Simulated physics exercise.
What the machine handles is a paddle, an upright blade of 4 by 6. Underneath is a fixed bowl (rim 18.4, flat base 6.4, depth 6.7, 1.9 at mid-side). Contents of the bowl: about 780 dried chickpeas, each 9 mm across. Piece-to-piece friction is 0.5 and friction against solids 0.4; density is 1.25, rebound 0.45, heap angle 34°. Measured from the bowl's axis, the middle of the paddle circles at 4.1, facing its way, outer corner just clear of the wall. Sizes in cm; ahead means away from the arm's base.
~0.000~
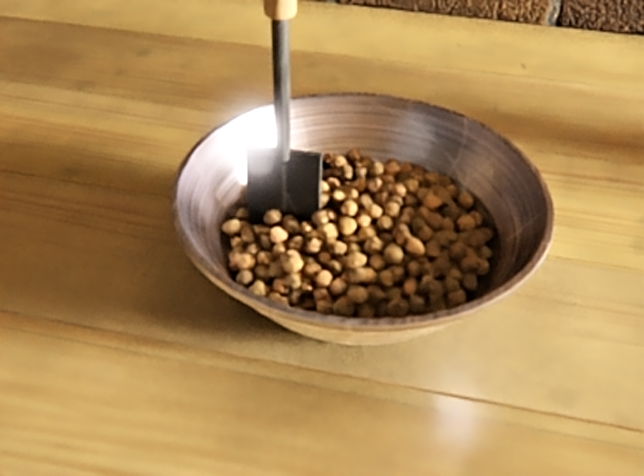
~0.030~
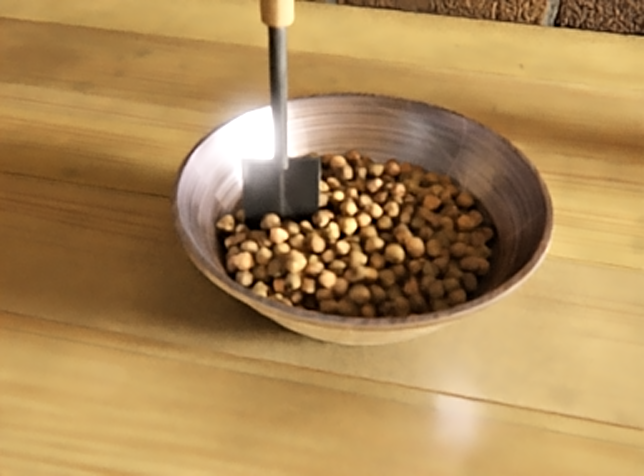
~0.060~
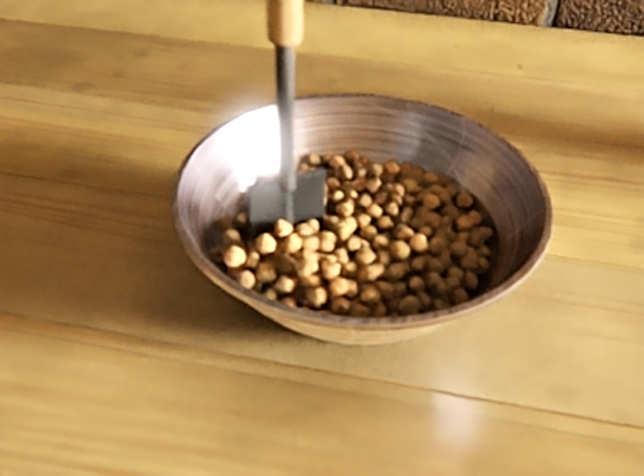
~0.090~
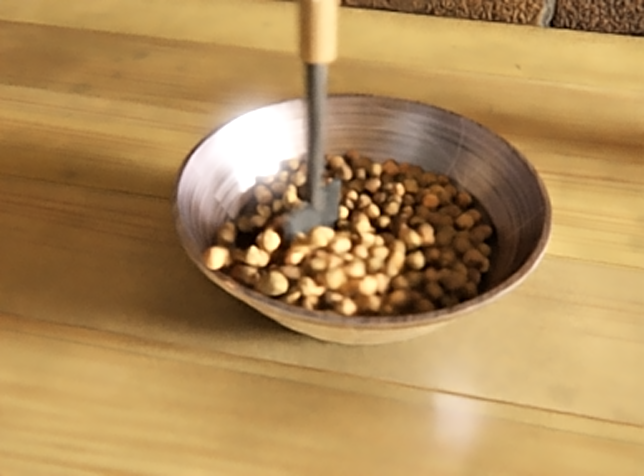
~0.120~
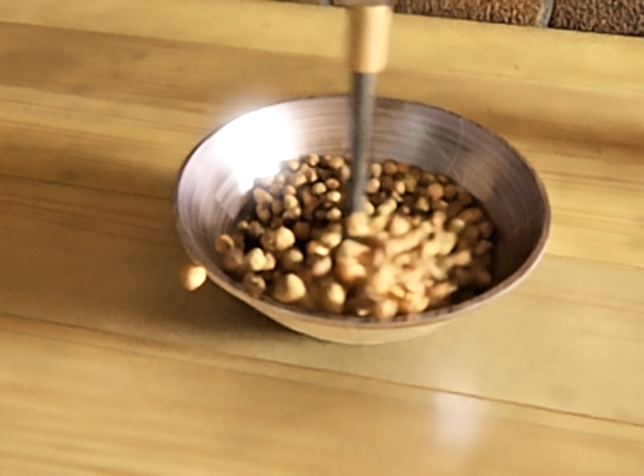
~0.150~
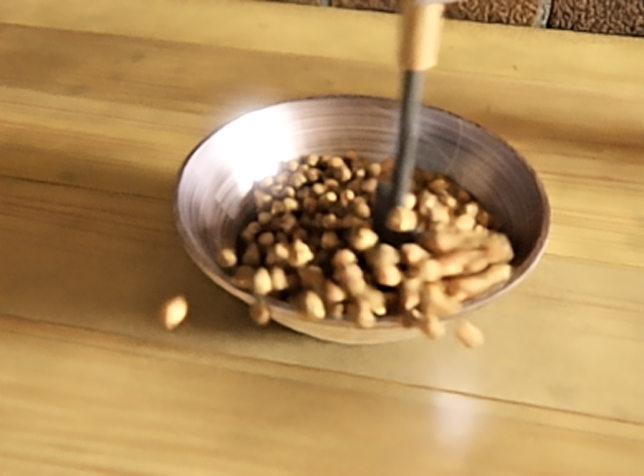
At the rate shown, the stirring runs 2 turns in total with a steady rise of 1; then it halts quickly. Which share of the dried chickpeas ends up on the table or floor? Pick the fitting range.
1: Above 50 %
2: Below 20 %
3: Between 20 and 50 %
3, between 20 and 50 %.
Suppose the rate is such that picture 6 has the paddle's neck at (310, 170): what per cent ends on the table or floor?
Some 5 %.
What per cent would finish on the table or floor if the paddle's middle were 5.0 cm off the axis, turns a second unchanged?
It would be near 20 per cent.
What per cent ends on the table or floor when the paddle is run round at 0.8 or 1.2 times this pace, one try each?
It would be about 20 and 40 percent respectively.
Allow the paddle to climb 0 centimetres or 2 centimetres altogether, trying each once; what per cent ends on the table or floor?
Near 45 in a hundred, then 25 in a hundred.
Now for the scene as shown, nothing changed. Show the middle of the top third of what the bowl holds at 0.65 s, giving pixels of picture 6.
The centre lies near (409, 228) in the last picture.
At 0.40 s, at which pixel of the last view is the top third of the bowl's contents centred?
Around pixel (253, 190).
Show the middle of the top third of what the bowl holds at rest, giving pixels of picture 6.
Near (348, 241).
By 0.40 s, 353° round, highest piece 10 above the table; 596 in the bowl, 111 on the table or floor, 76 in flight or on the tool.
By 0.65 s, 225° round, highest piece 9 above the table; 534 in the bowl, 239 on the table or floor, 10 in flight or on the tool.
By 0.97 s, 0° round, highest piece 6 above the table; 528 in the bowl, 255 on the table or floor.
By 1.67 s, 0° round, highest piece 6 above the table; 528 in the bowl, 255 on the table or floor.
Final count, 528 in the bowl, 255 on the table or floor. That is 33 % on the table or floor.
